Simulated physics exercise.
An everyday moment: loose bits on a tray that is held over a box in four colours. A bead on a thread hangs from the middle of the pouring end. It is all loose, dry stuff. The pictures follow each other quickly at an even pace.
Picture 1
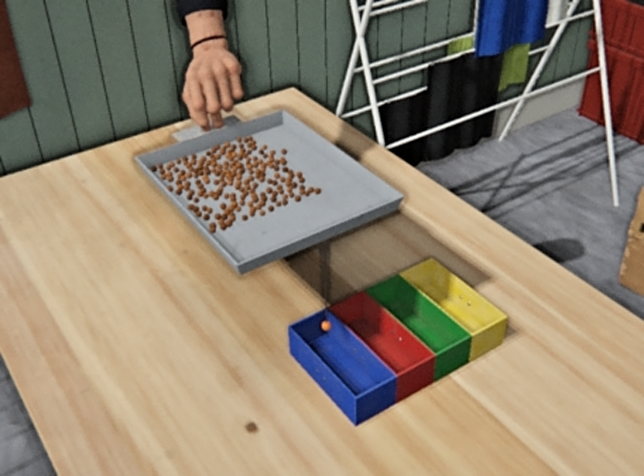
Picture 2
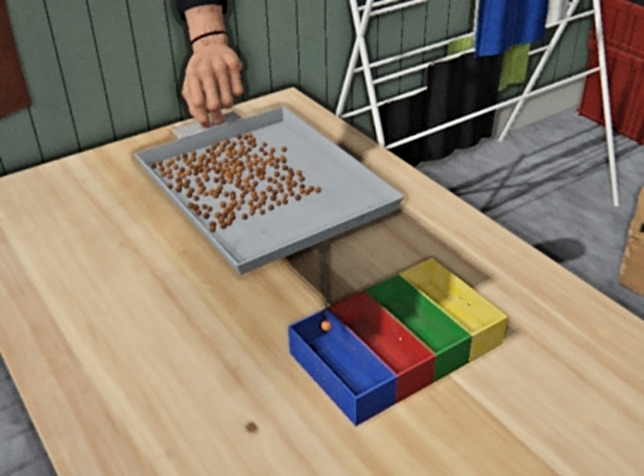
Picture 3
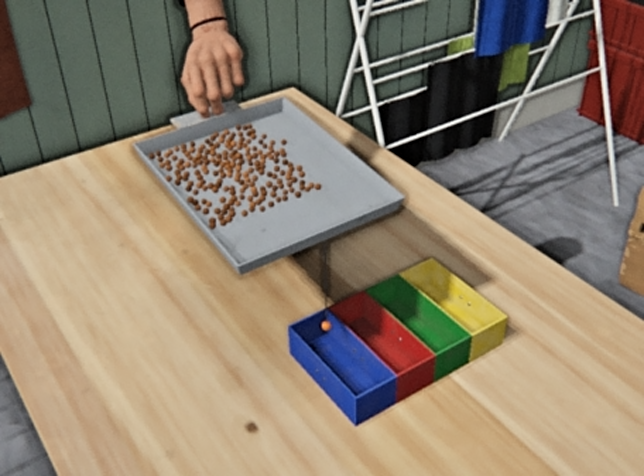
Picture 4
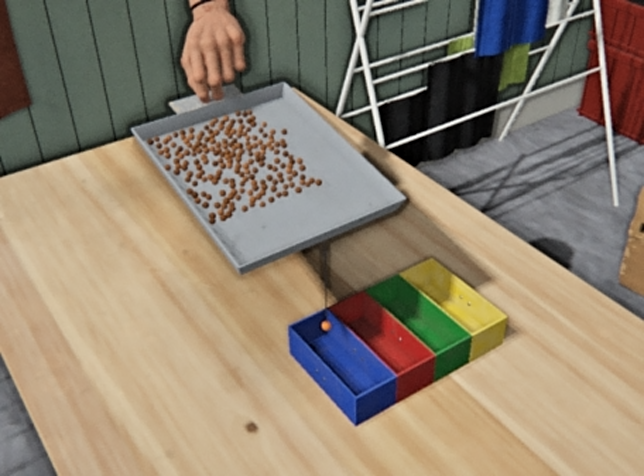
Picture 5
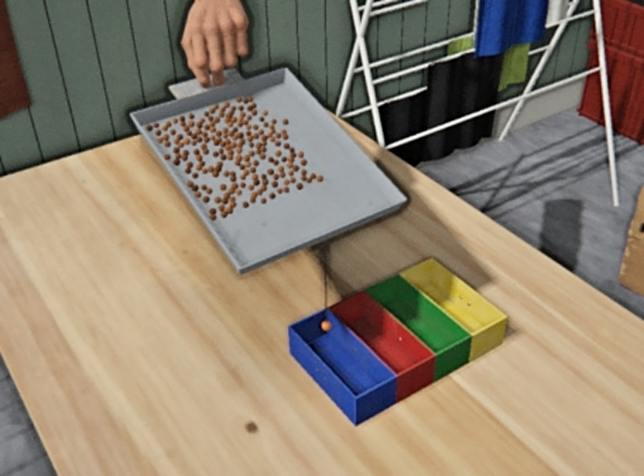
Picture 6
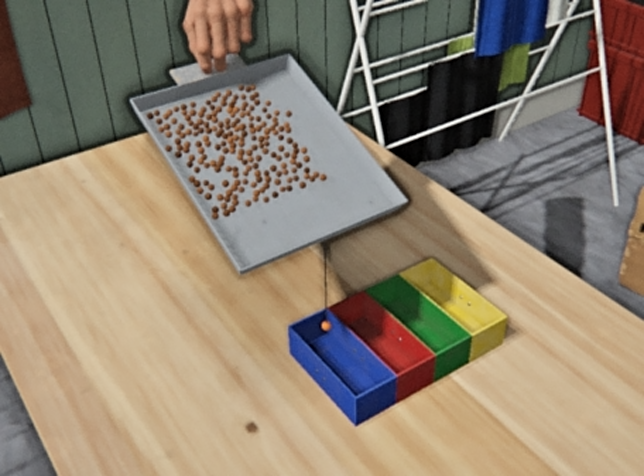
On a wooden table against a green panelled wall, a hand holds a grey tray of small brown balls near a box with blue, red, green and yellow cells. The hand gradually raises the tray's back end, tilting it toward the box, while the balls stay spread on its upper part.
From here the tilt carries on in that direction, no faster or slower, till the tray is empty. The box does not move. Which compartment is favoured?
It favours the blue compartment.
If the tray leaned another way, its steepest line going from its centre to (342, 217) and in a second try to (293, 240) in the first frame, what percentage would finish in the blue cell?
First some 0, then 10 per cent.
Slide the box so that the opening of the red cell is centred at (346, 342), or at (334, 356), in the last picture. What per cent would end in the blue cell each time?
The first gives 30 %, the second 30 %.
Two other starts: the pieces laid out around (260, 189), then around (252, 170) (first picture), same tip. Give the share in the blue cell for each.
In turn 30 and 30 in a hundred.
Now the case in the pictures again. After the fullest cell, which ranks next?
Second comes red.
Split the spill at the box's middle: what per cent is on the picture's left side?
Some 90 per cent.
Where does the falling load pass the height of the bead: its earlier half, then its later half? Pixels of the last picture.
Around (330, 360) and then (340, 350).
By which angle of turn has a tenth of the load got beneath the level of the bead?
Roughly 70°.
Soon, tray tipped steeply; most on the tray; a stray few in the red cell; about a quarter falling or outside the box.
A while on, tray tipped past a quarter turn; about a third on the tray; a small part in the blue cell; a small part in the red cell; a stray few in the green cell; a stray few in the yellow cell; about half falling or outside the box.
Towards the end, tray tipped past a quarter turn; about a third in the blue cell; about a quarter in the red cell; a small part in the green cell; a stray few in the yellow cell; about half falling or outside the box.
Finally, tray tipped past a quarter turn; about a third in the blue cell; about a quarter in the red cell; a small part in the green cell; a stray few in the yellow cell; about half outside the box.
